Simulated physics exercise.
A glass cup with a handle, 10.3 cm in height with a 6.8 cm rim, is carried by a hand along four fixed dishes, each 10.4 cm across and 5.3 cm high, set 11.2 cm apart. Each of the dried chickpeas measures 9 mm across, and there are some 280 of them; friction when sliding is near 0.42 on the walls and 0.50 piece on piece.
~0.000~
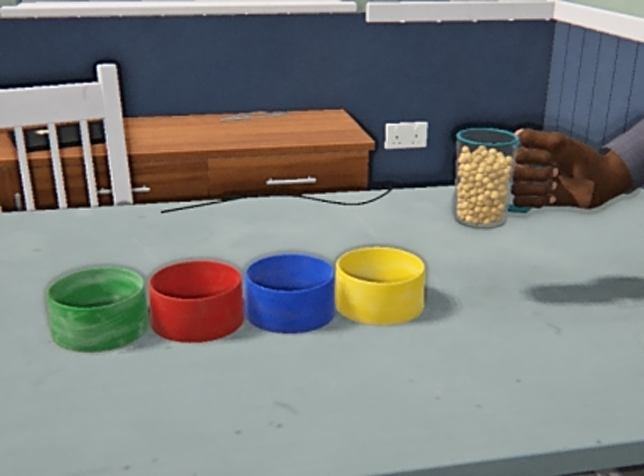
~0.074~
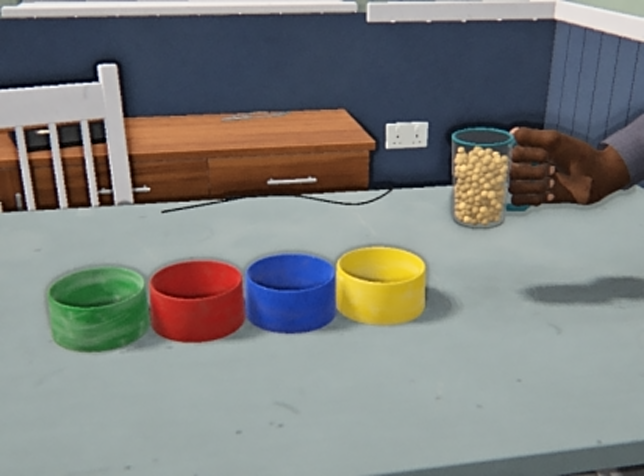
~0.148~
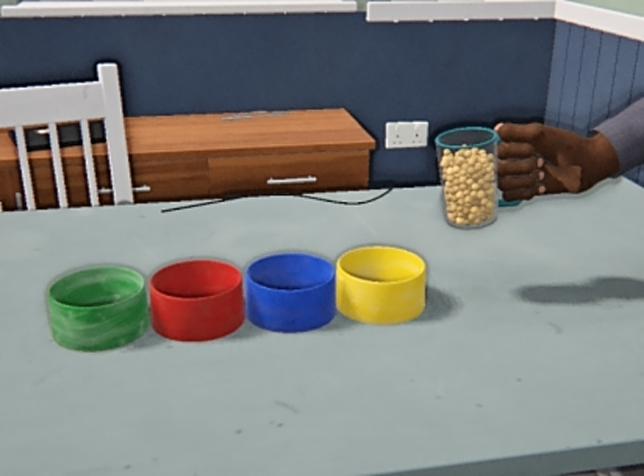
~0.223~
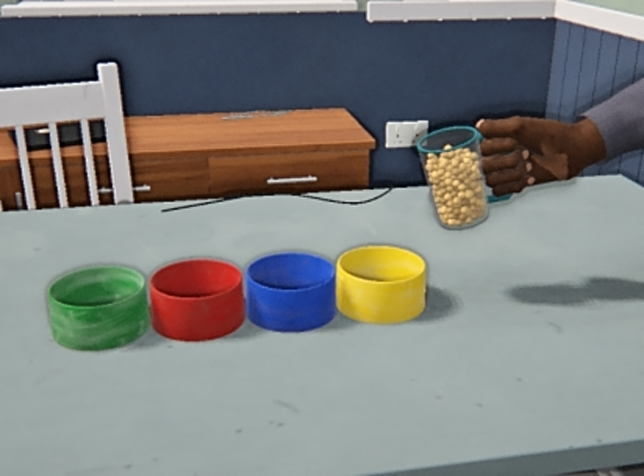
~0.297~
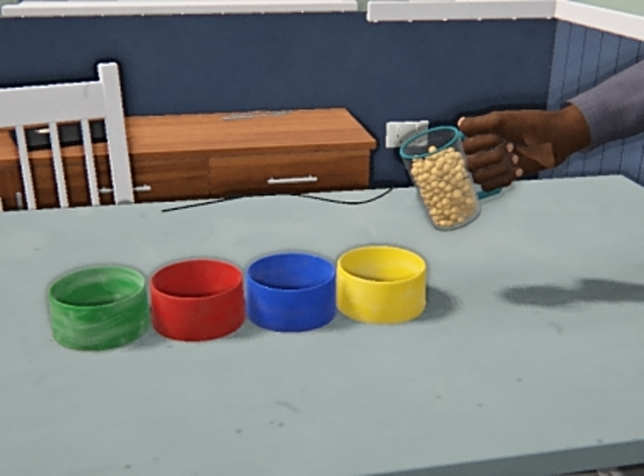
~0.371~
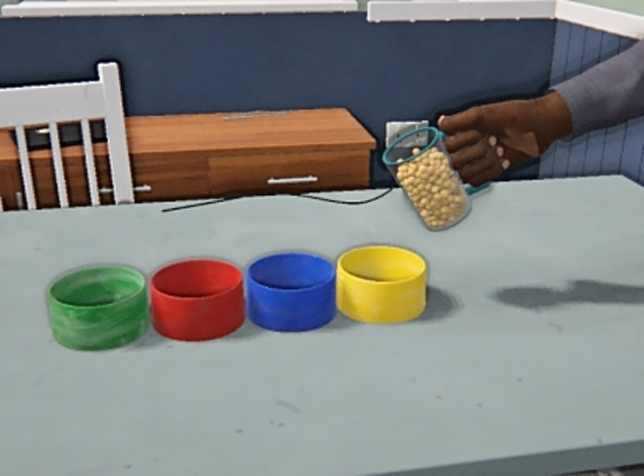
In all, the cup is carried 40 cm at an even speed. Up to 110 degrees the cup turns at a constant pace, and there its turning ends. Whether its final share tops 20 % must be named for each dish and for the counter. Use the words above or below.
Red dish - above; blue dish - below; green dish - above; yellow dish - below; counter - below.
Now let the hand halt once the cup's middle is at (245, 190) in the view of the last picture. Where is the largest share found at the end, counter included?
The biggest share ends at red.
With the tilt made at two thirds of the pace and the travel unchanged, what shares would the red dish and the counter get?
Shares: Red at 0; counter at 0.
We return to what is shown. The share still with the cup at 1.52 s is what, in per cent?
45 %.
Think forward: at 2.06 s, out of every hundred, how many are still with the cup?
I'd say close to 5 per cent.
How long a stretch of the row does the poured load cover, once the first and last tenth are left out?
15 cm.
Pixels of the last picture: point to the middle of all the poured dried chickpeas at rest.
In the last view, approximately (123, 314).
After 1.06 s, tilt 98 degrees; cup holds 95 %.
After 1.52 s, tilt 110 degrees; cup holds 45 %, red 45 %.
After 2.06 s, tilt 110 degrees; cup holds 5 %, red 45 %, green 45 %.
By 2.9 s all is still; red 45 %, blue 0 %, green 50 %, yellow 0 %, counter 5 %.
